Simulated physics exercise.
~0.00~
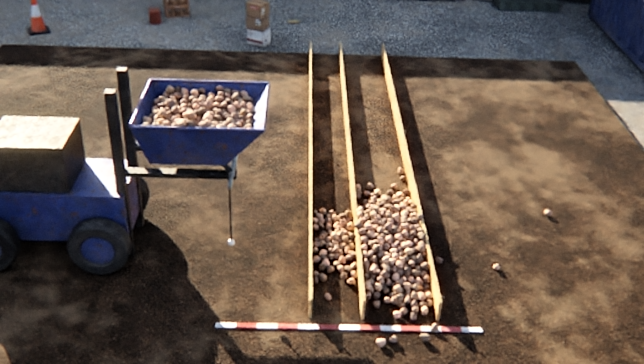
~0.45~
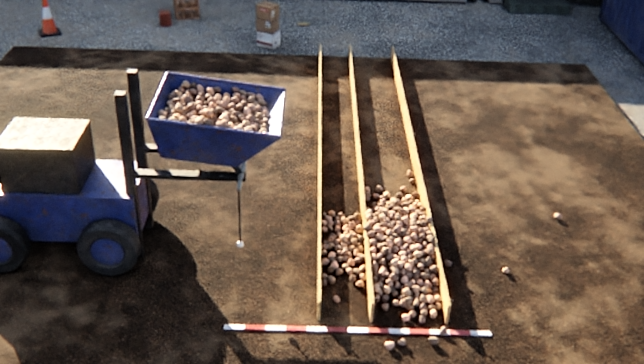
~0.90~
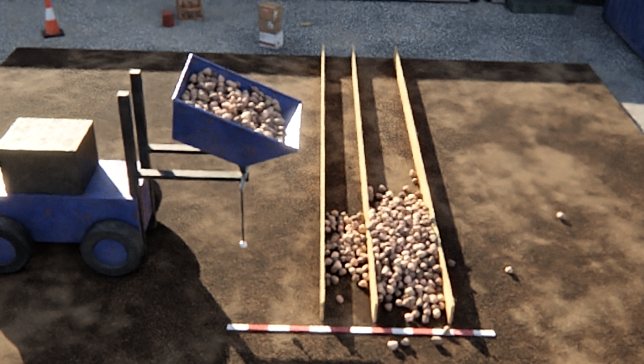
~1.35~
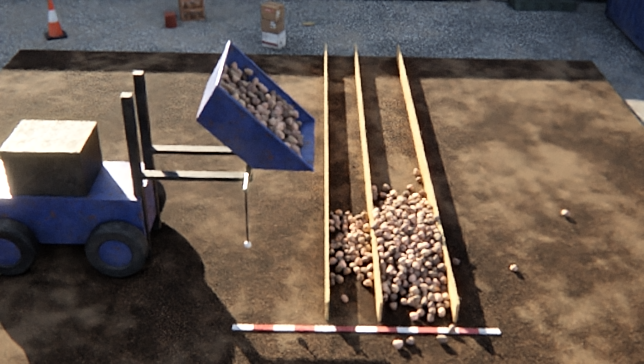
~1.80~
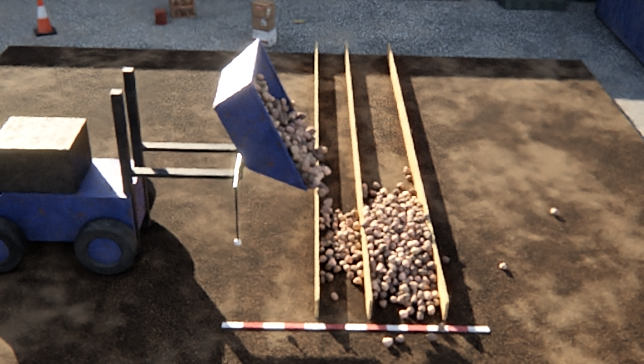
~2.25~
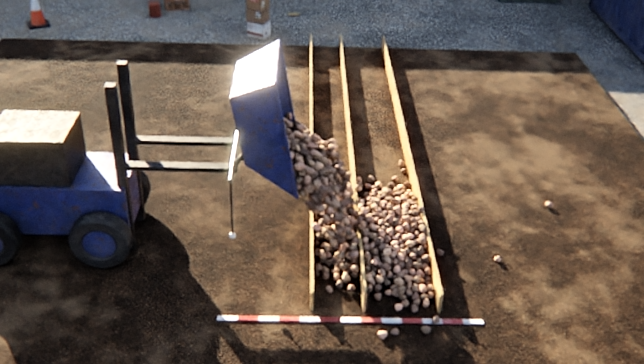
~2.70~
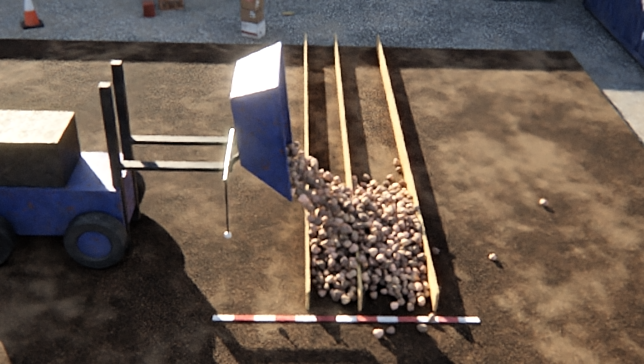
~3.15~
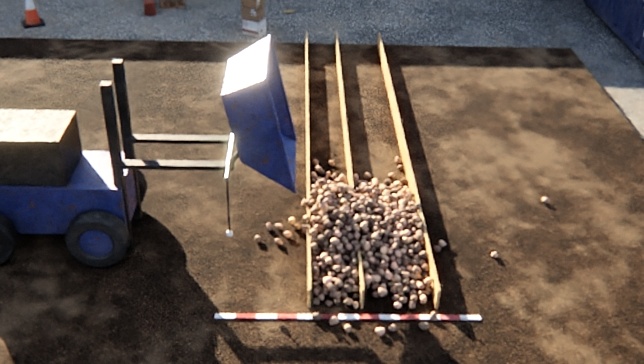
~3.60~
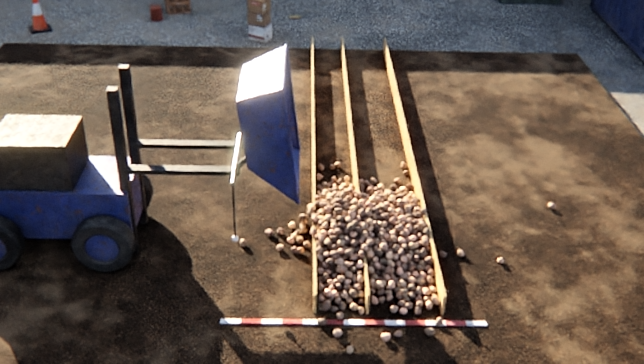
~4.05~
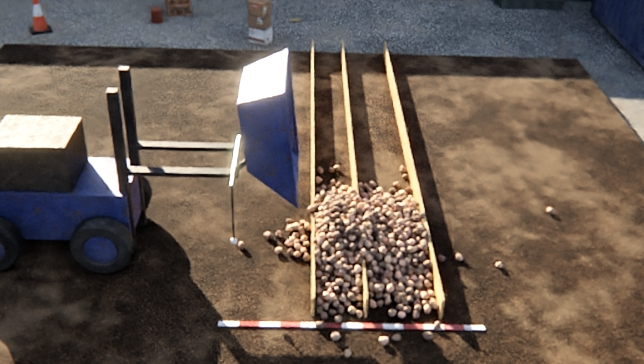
A blue fork truck stands at the left of a brown dirt yard edged with gravel, seen from above, holding up a blue skip full of rounded stones. To its right, three long wooden boards form two bays already partly filled with stones, with a red and white striped staff lying across the near end. The skip tips steadily to the right until the stones slide out and pour into the nearer bay, spilling over the middle board. Nearly upright, it jerks back and forward, shedding the last stones. It ends still and steep beside a broad heap, with a few strays outside the boards.
